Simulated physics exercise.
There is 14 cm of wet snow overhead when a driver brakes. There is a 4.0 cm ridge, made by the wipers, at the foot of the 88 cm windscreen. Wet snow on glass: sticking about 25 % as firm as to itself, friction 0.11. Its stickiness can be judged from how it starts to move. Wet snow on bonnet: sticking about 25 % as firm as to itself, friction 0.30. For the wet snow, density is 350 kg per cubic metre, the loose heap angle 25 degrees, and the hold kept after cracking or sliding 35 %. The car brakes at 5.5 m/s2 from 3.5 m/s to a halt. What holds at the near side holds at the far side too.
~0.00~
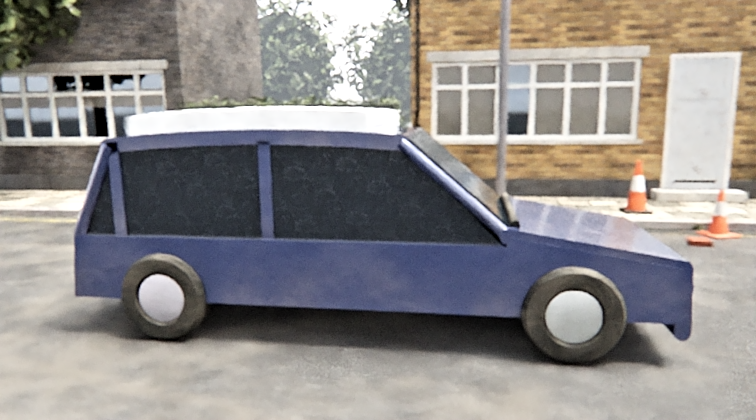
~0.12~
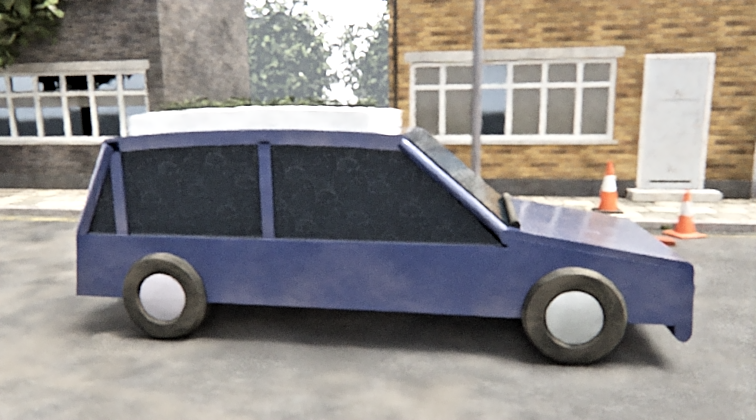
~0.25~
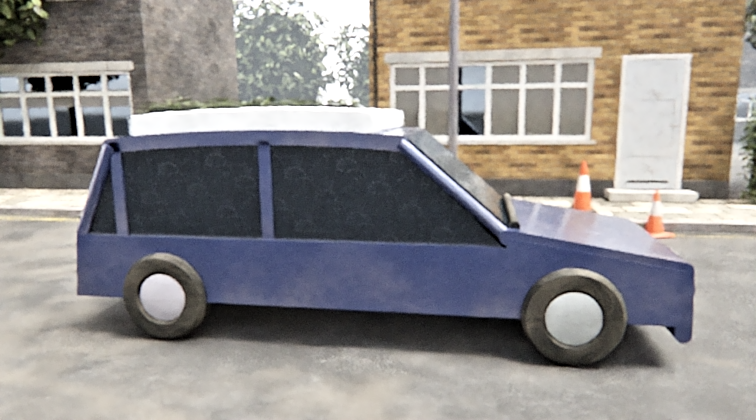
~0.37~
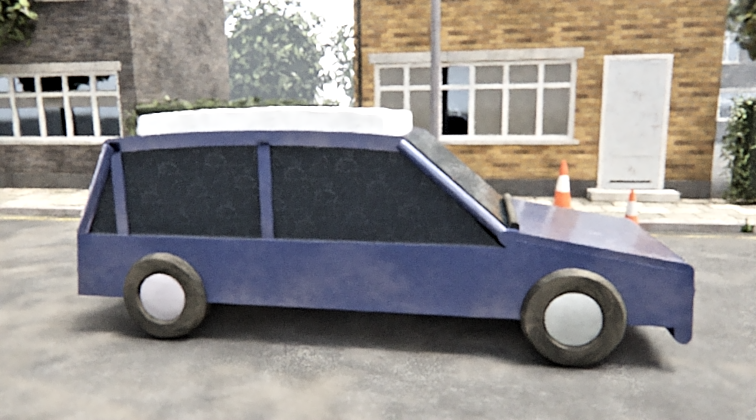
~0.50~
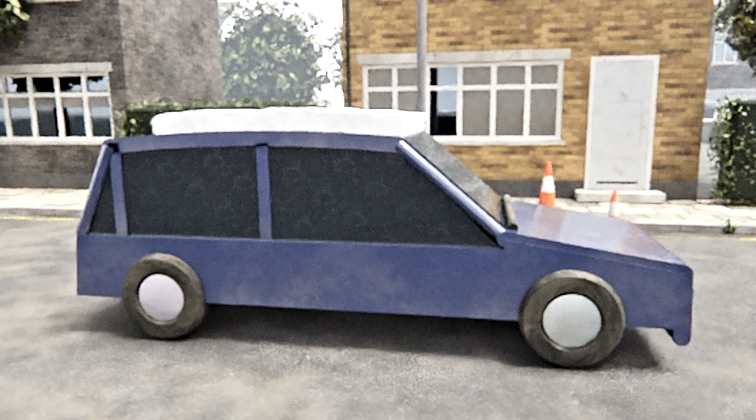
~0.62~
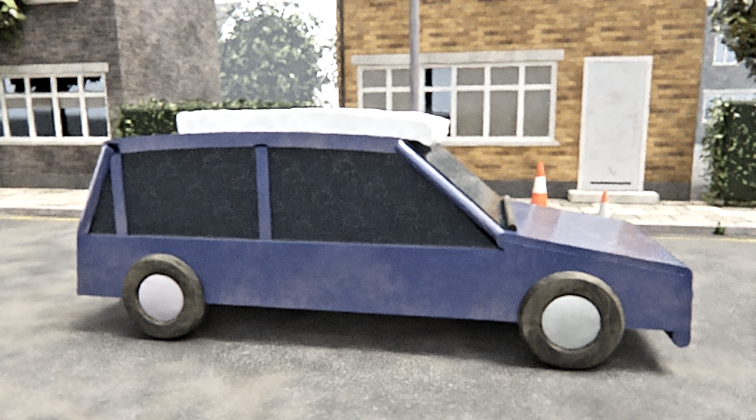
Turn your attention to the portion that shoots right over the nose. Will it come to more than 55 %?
Yes.
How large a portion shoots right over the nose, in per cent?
I'd put it at around 75 per cent.
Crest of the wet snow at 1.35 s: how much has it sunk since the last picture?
Around 5 cm.
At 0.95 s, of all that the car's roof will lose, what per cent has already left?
About 50 %.
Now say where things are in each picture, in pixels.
The first frame shows leading edge of the wet snow at (371, 123).
The second frame shows leading edge of the wet snow at (371, 123).
The third frame shows leading edge of the wet snow at (374, 123), its middle shifted 1.7 cm.
The fourth frame shows leading edge of the wet snow at (384, 124), its middle shifted 8.0 cm.
The fifth frame shows leading edge of the wet snow at (402, 127), its middle shifted 20 cm.
The sixth frame shows leading edge of the wet snow at (433, 131), its middle shifted 39 cm, 12 % of it past the top of the windscreen, cracking.
After 0.95 s, 45 % of the snow is on the roof, 38 % on the glass, 17 % on the bonnet and none has gone off the nose.
After 1.35 s, none of the snow is on the roof, 36 % on the glass, 62 % on the bonnet and 2 % has gone off the nose.
After 1.74 s, none of the snow is on the roof, 4 % on the glass, 74 % on the bonnet and 23 % has gone off the nose.
After 2.14 s, none of the snow is on the roof, 4 % on the glass, 44 % on the bonnet and 52 % has gone off the nose.
After 3.10 s, at the end, none of the snow is on the roof, 4 % on the glass, 21 % on the bonnet and 76 % has gone off the nose.
